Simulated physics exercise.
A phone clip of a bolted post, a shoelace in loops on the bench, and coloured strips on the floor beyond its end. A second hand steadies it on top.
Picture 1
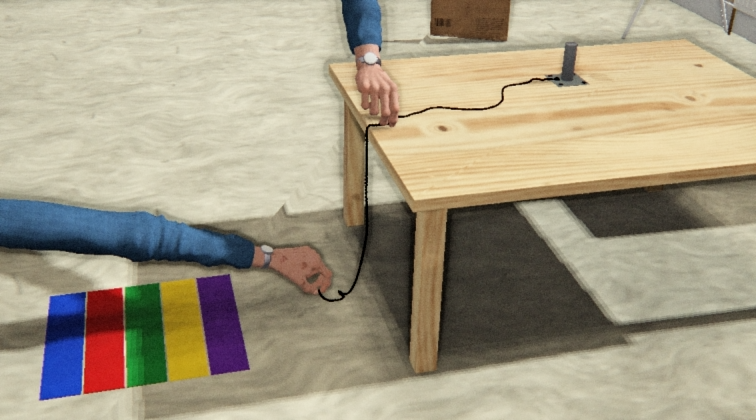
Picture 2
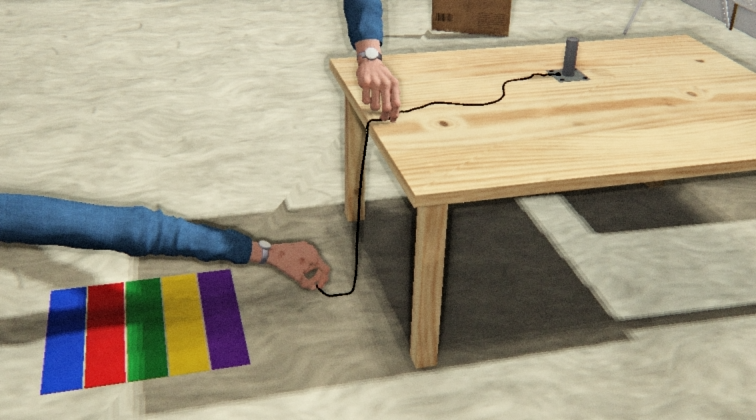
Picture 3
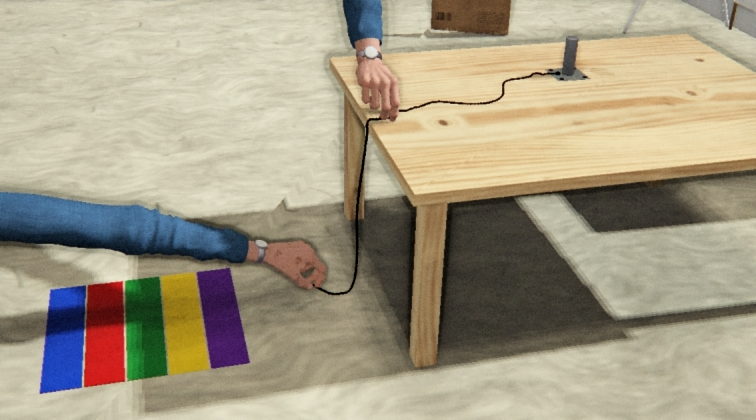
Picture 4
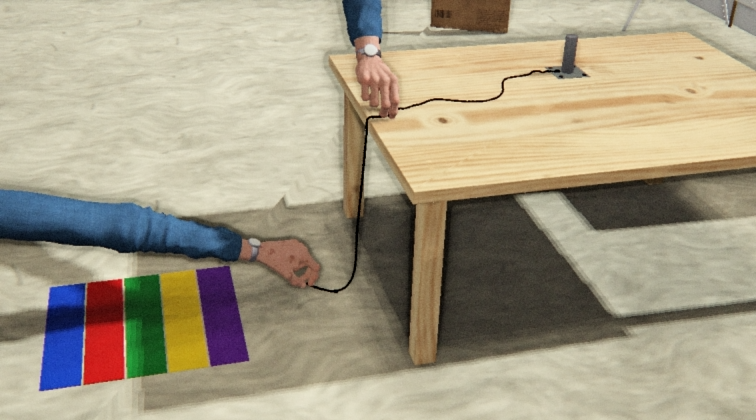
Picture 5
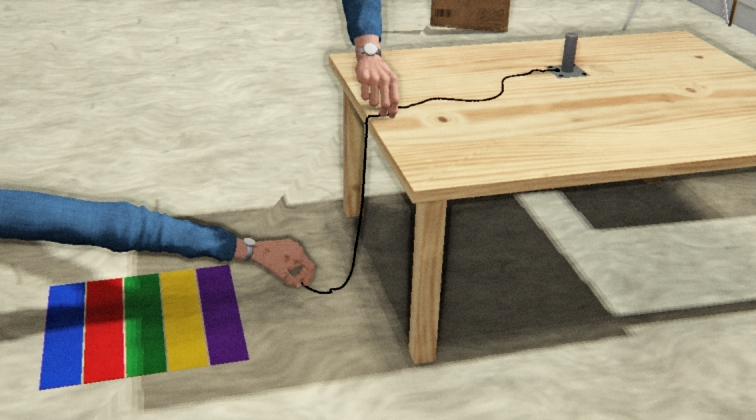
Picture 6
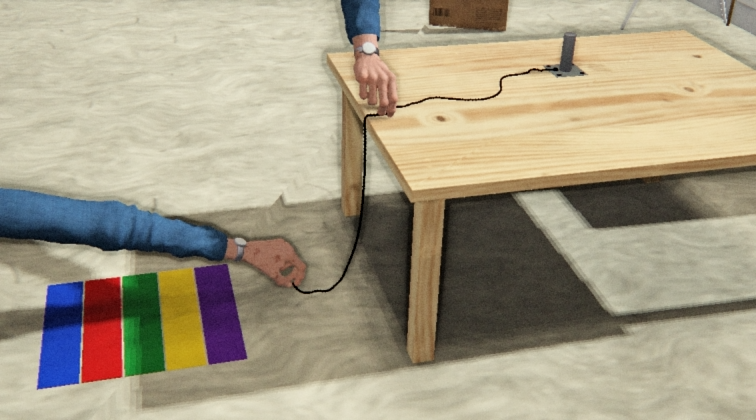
At a wooden bench, one hand steadies a black shoelace on the edge while another slowly draws its hanging end slightly left.
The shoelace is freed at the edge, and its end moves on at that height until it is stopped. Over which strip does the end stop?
The green one.
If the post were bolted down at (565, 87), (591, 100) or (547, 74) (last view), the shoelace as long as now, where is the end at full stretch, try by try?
The places are (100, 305), (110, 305) and (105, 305).
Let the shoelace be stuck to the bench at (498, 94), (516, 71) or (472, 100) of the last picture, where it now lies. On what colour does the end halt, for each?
Try by try: Yellow; green; yellow.
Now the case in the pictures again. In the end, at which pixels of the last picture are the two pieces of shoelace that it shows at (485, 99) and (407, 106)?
The first at (446, 93), the second at (370, 107).
Early on, end near (208, 294); over purple.
Midway, end near (162, 300); over yellow.
At the end of the slack, end near (136, 303); over green. It halts on the green strip.
